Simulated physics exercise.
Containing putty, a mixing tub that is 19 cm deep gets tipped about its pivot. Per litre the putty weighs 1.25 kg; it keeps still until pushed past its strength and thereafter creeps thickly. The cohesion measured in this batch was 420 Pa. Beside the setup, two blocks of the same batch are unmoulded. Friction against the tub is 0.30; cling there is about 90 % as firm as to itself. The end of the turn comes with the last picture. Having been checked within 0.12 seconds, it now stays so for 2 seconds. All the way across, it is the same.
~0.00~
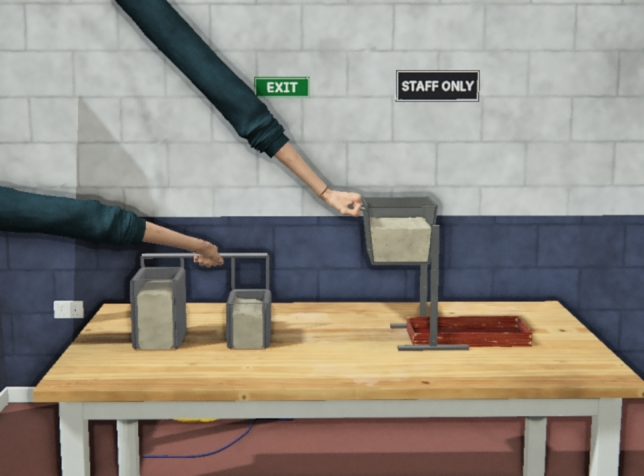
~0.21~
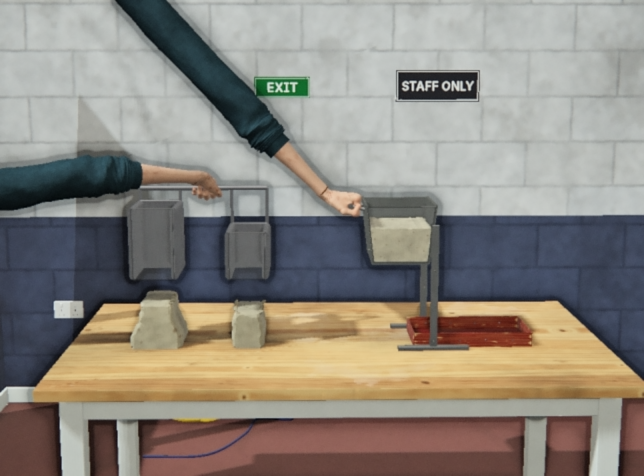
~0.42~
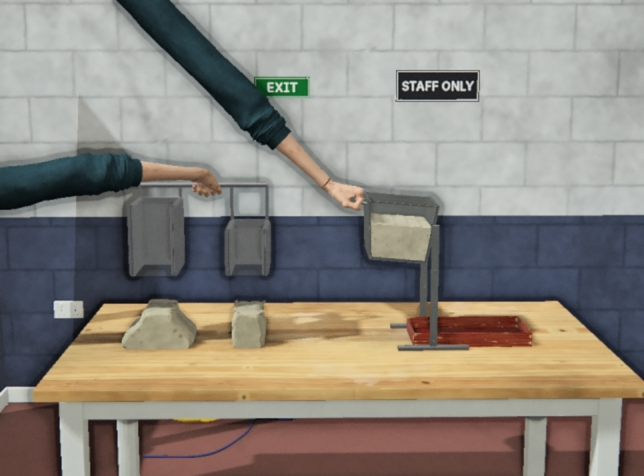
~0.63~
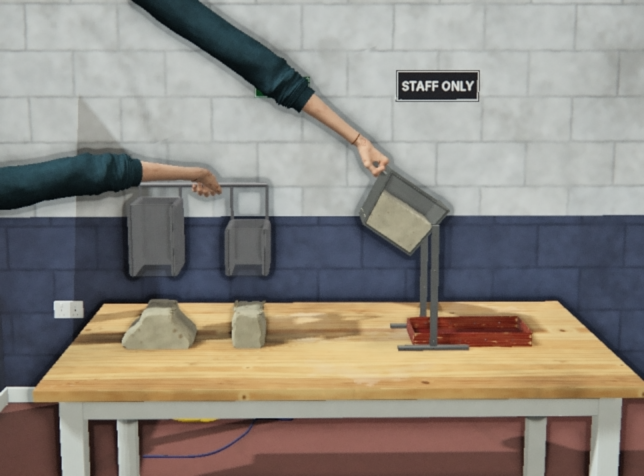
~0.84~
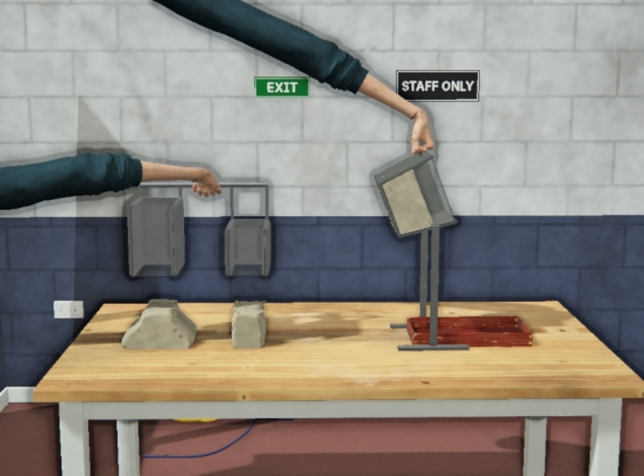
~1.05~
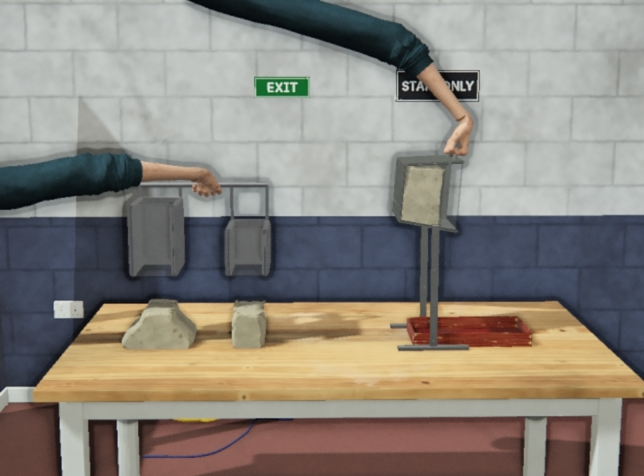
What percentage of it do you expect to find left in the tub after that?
About 51 percent is left in the tub.
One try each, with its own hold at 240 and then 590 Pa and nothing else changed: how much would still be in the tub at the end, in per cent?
In order: Around 40 % and around 75 %.
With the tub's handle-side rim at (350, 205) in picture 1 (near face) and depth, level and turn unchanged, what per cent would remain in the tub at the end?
In that case close to 40 %.
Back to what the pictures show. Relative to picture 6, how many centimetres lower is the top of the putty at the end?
11 cm.
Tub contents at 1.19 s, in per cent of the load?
I'd put it close to 100 %.
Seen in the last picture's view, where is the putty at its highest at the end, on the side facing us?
Highest point: Approx. (418, 203).
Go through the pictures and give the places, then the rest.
The first frame shows handle-side rim at (368, 206), tilt 0 degrees; crest of the putty at (378, 228); block heights 20 cm, 13 cm (left to right).
The second frame shows handle-side rim at (368, 206), tilt 0 degrees; crest of the putty at (378, 228); block heights 16 cm, 13 cm (left to right).
The third frame shows handle-side rim at (371, 201), tilt 5 degrees; crest of the putty at (375, 224); block heights 13 cm, 12 cm (left to right).
The fourth frame shows handle-side rim at (393, 173), tilt 34 degrees; crest of the putty at (385, 195); block heights 13 cm, 12 cm (left to right).
The fifth frame shows handle-side rim at (433, 158), tilt 69 degrees; crest of the putty at (413, 171); block heights 13 cm, 12 cm (left to right).
The sixth frame shows handle-side rim at (463, 164), tilt 94 degrees; crest of the putty at (414, 169); block heights 13 cm, 12 cm (left to right).
After 1.19 s, the tub is at 94 degrees and holds 100 %.
After 1.36 s, the tub is at 94 degrees and holds 67 %.
After 1.53 s, the tub is at 94 degrees and holds 51 %.
After 1.70 s, the tub is at 94 degrees and holds 51 %.
After 3.05 s, the tub is at 94 degrees and holds 51 %.
